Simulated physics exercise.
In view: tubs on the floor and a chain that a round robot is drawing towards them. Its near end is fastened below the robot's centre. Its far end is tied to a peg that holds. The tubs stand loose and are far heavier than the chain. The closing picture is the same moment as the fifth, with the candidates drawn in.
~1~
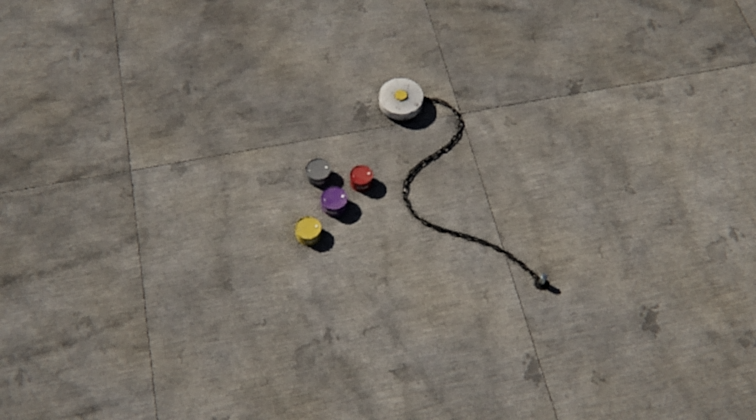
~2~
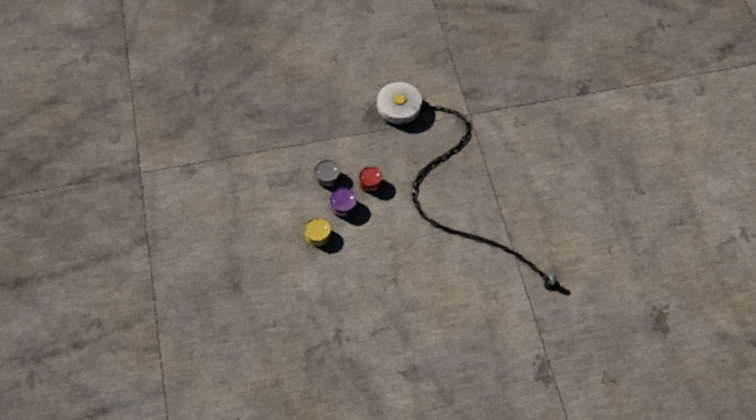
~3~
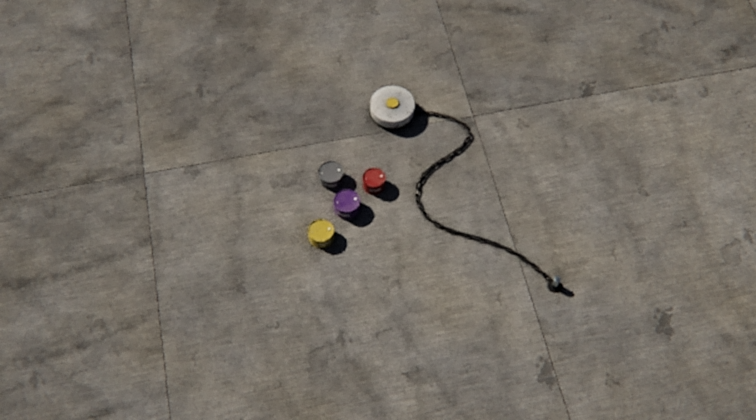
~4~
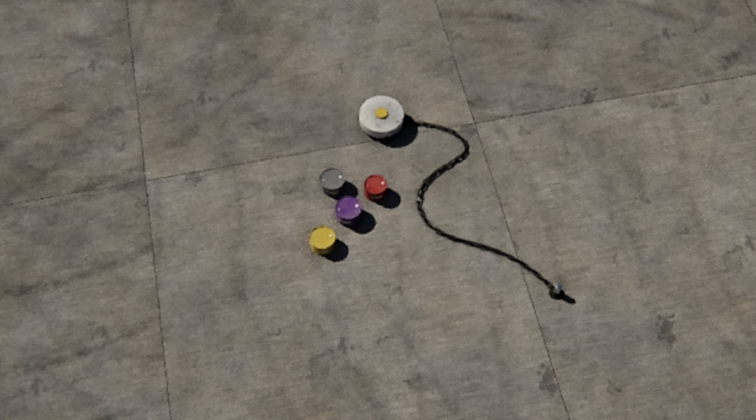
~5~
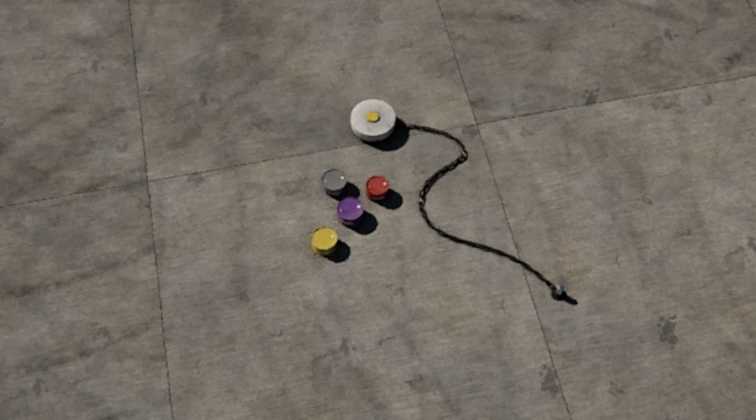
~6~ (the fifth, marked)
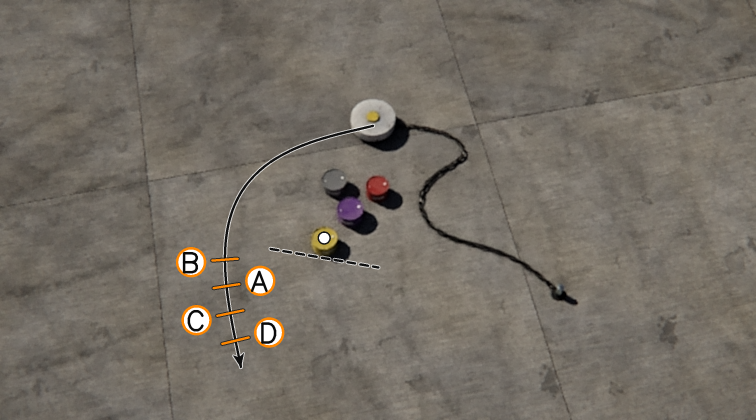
A white round robot creeps left near four small coloured tubs, dragging a curved dark chain.
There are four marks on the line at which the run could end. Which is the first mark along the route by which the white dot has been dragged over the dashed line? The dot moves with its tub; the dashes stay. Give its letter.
Stop at C.
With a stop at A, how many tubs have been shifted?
Four.
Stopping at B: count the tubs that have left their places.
Three.
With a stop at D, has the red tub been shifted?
Yes.
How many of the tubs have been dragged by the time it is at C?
Four.
On the marked copy, A at (227, 286); B at (225, 260); C at (230, 313); D at (236, 341); the dashed line at (324, 258); the route from (373, 126) via (235, 204) to (241, 367); the white dot at (324, 238).
Taking C. A third of the way, robot (279, 152); yellow tub (325, 242).
Two thirds of the way, robot (226, 226); purple tub (350, 217); grey tub (330, 204); yellow tub (325, 242); red tub (371, 205).
When it is over, robot (229, 309); purple tub (350, 240); grey tub (324, 245); yellow tub (325, 268); red tub (375, 241); the dot on the yellow tub is over the dashed line.
As for the rest, A leaves the dotted tub short, at (324, 254); B leaves the dotted tub short, at (325, 242); D does it too, but is farther than needed.
